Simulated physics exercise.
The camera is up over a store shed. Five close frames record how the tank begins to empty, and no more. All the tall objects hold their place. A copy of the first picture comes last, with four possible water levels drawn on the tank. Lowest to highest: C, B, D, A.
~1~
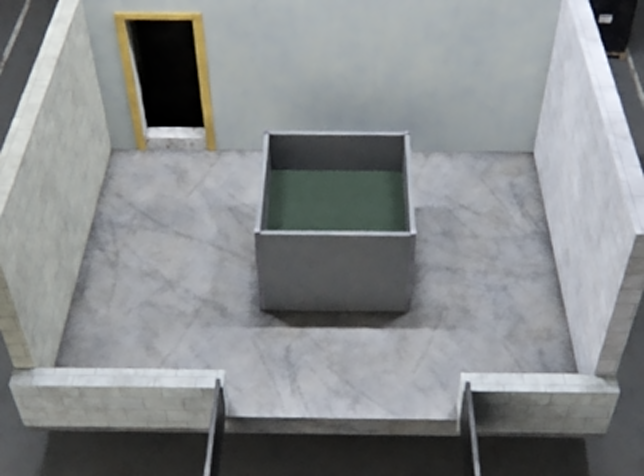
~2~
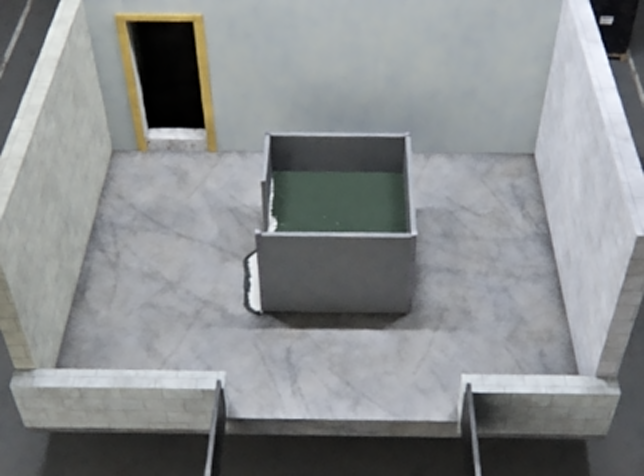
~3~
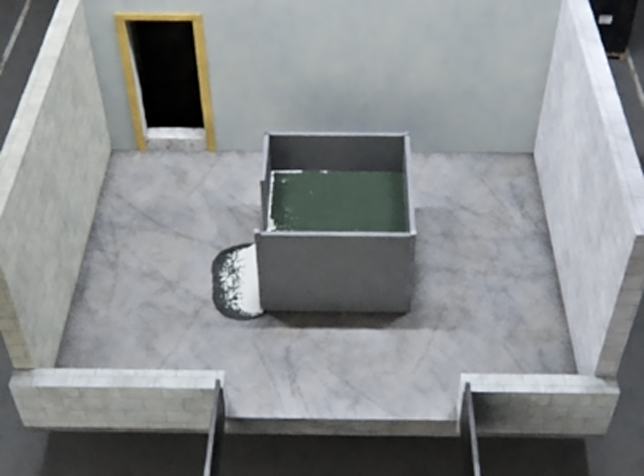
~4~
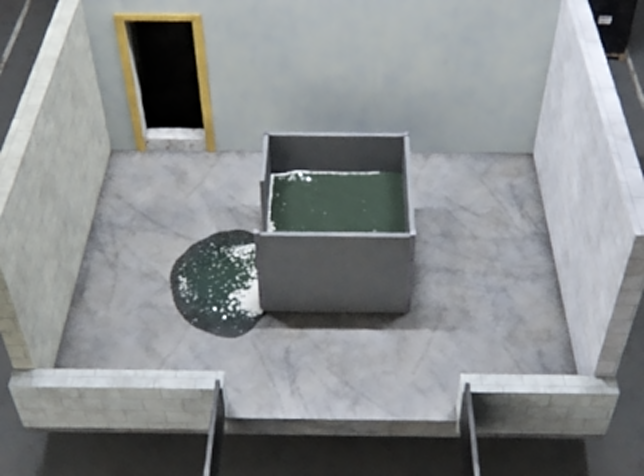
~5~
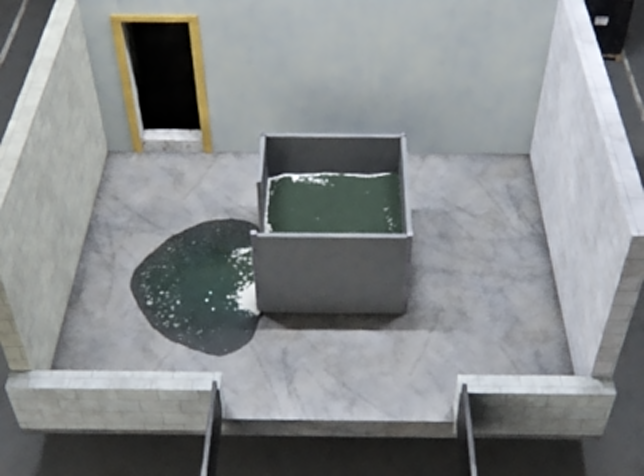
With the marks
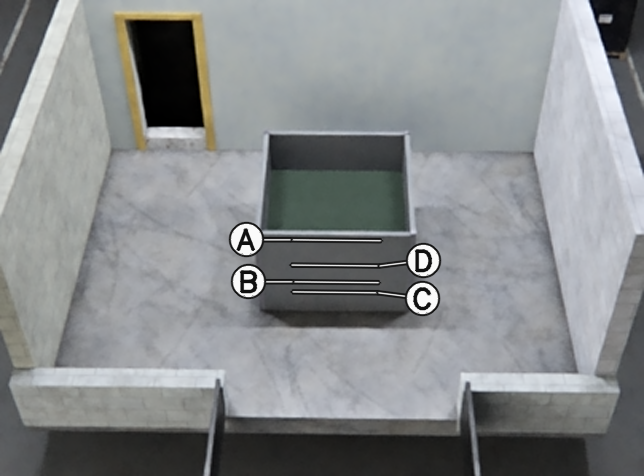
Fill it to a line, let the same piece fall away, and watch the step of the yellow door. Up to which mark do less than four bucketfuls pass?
I would pick mark D.
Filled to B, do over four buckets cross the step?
No.
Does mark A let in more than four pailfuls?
Yes, that goes wrong.
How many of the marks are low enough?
Three of the four.
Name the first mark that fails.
A.
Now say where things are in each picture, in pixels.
The first frame shows water in the tank at rest, its middle at (336, 216); foot of the yellow doorway at (177, 149); open gate at (343, 369).
The second frame shows front seen at (259, 295), 1 % of the ground wet.
The third frame shows front seen at (222, 259), 3 % of the ground wet.
The fourth frame shows front seen at (177, 272), 7 % of the ground wet.
The fifth frame shows front seen at (142, 269), 11 % of the ground wet.
On the marked copy, A at (335, 240); B at (335, 282); C at (335, 292); D at (335, 265); from the bottom up C, B, D, A.
With A, about 10 bucketfuls get in.
With B, nothing gets over.
With C, nothing gets over.
With D, a splash gets over, under a bucket.
